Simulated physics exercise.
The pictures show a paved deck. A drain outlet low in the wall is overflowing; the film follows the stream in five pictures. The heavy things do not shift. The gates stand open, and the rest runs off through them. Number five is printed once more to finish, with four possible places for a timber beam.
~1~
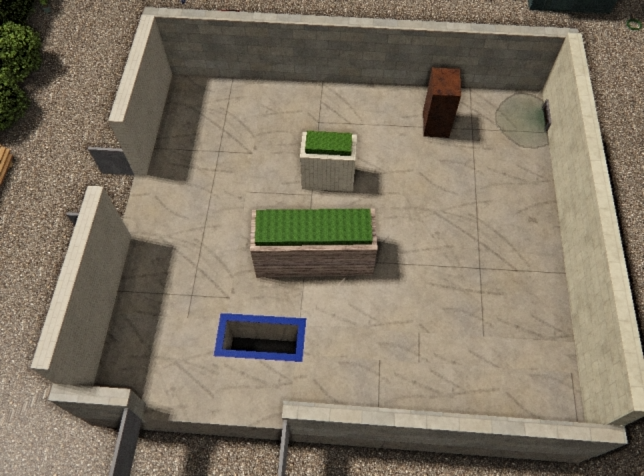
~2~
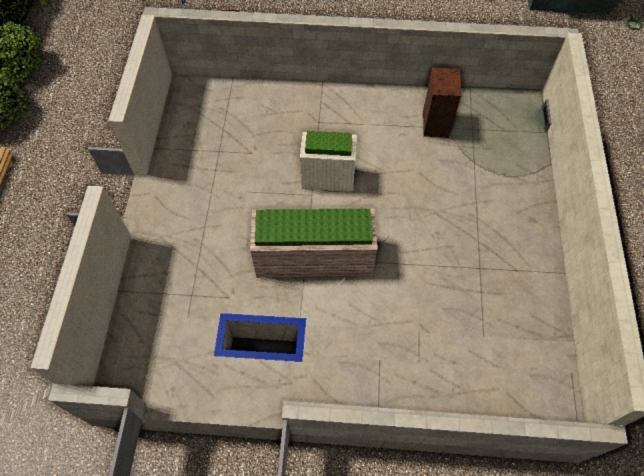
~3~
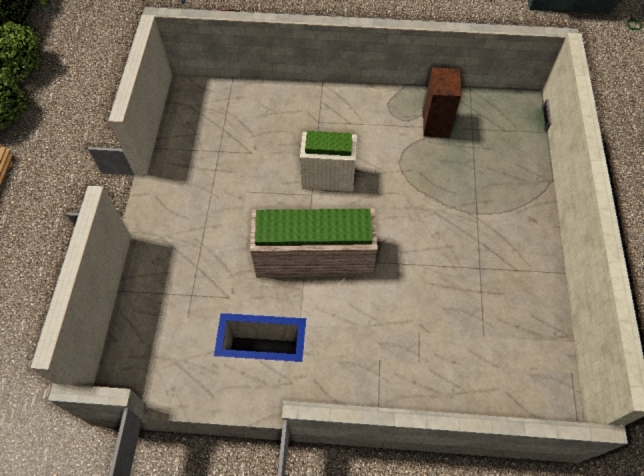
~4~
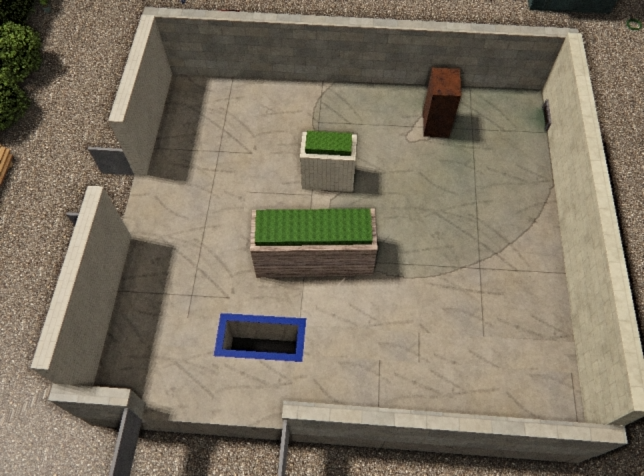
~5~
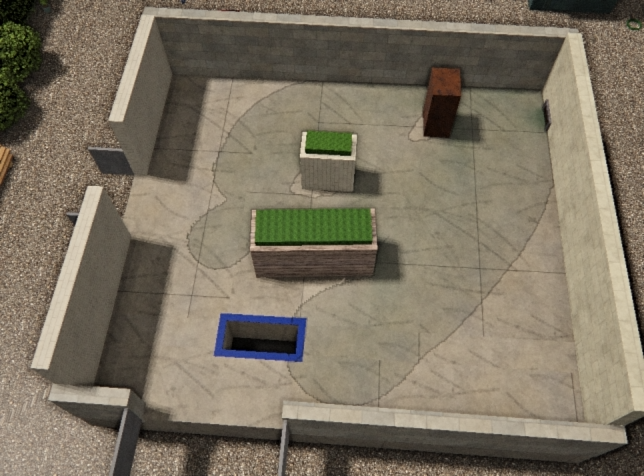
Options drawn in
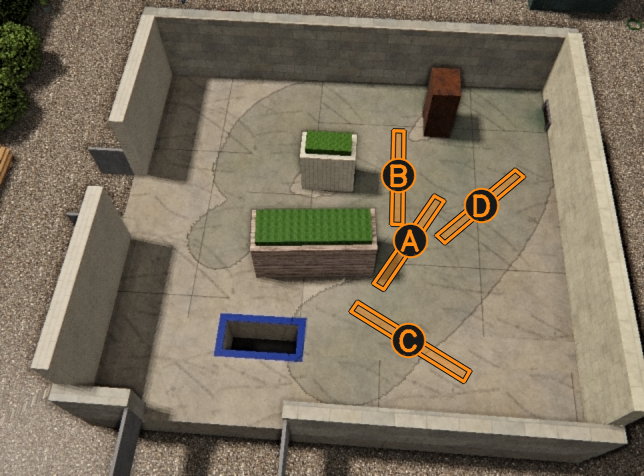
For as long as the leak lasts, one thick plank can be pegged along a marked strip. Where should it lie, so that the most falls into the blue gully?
C works best here.
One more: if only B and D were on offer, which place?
It is B.
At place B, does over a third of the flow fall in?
No.
On the marked copy, A from (378, 286) to (439, 198); B from (397, 224) to (398, 130); C from (354, 306) to (466, 376); D from (440, 239) to (519, 173).
For place A, about 10 % of the stream runs into the blue gully, about 89 % out by the gates.
For place B, about 17 % of the stream runs into the blue gully, about 82 % out by the gates.
For place C, about 21 % of the stream runs into the blue gully, about 78 % out by the gates.
For place D, about 9 % of the stream runs into the blue gully, about 91 % out by the gates.
